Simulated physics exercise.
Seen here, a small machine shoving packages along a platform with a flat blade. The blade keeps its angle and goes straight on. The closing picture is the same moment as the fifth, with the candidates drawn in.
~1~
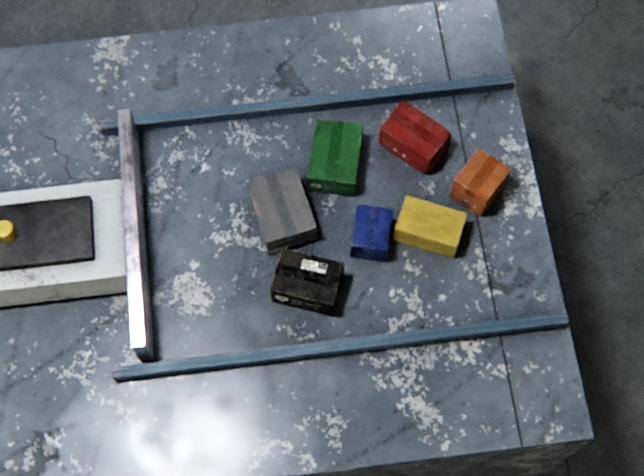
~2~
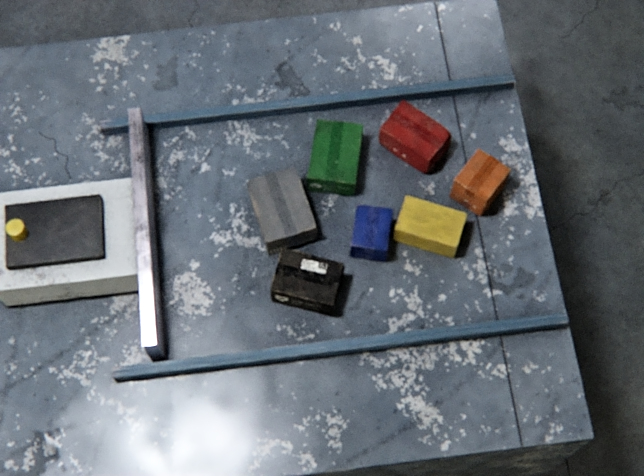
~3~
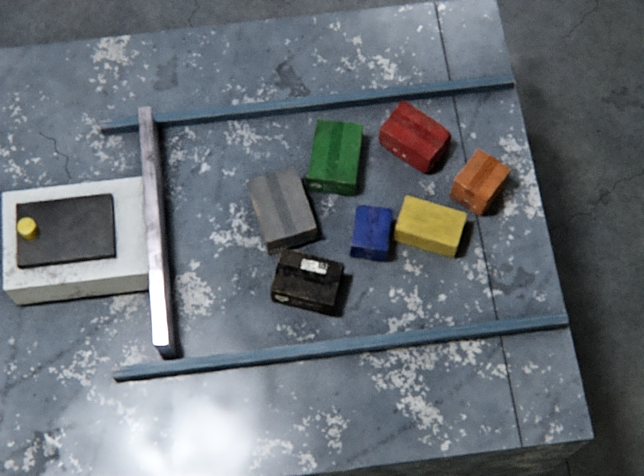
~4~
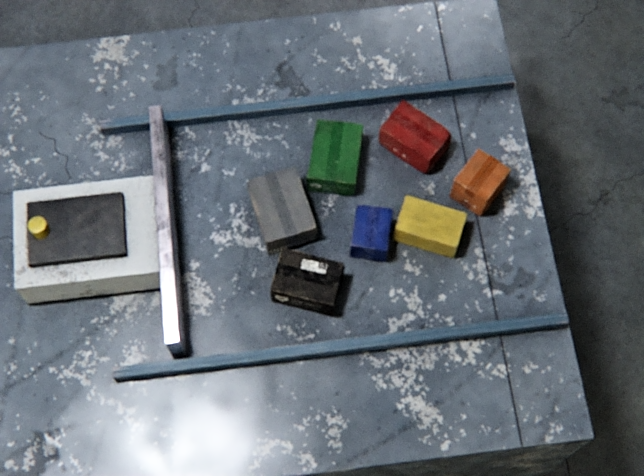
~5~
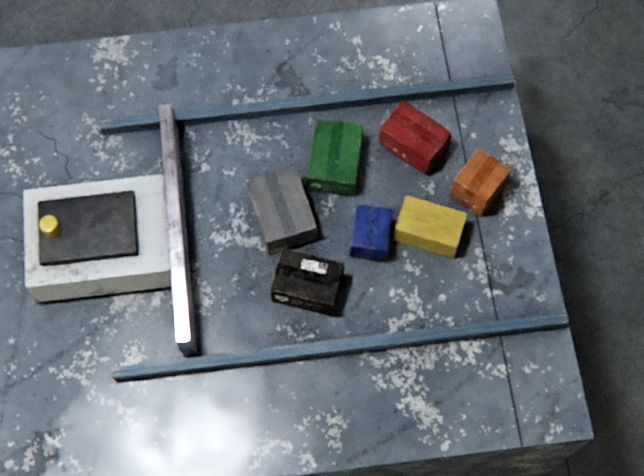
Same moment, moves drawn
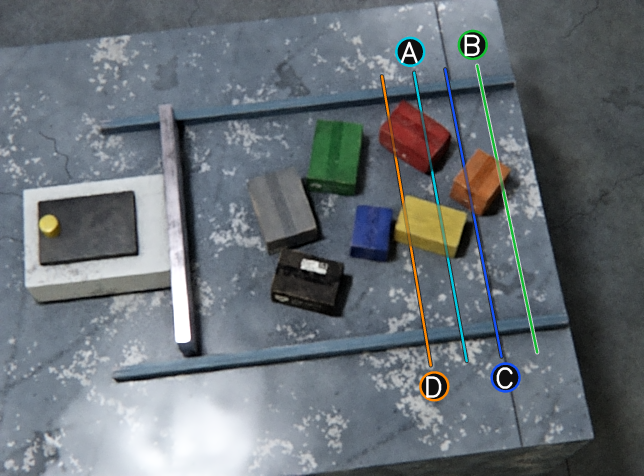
In this clip, a white machine with a black top pushes a long flat blade slowly rightward between two rails on a platform, moving a short distance toward seven colored boxes, which stay still and untouched.
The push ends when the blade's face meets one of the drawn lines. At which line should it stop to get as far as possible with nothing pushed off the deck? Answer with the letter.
No farther than D.
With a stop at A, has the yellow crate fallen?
Yes.
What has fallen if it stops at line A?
The yellow crate.
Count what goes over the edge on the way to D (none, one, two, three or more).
In all, none.
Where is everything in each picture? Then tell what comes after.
In the first frame, green box (335, 158); yellow crate (430, 227); orange box (480, 183).
In the second frame, robot (62, 230); black parcel (308, 282).
In the third frame, robot (74, 229); red box (415, 138).
In the fourth frame, robot (84, 228); green box (335, 158).
In the fifth frame, robot (95, 226); orange box (480, 183); black parcel (308, 282); grey box (282, 210).
On the copy, A at (439, 209); B at (505, 201); C at (472, 205); D at (405, 213).
On D. First, robot (179, 217); grey box (291, 211); orange box (480, 183).
Then, robot (264, 207); orange box (484, 181); yellow crate (473, 223).
Finally, robot (325, 200); yellow crate (531, 218); orange box (487, 178); nothing has fallen.
By contrast, A drops the yellow crate; B drops the blue parcel, yellow crate and orange box; C drops the blue parcel, yellow crate and orange box.
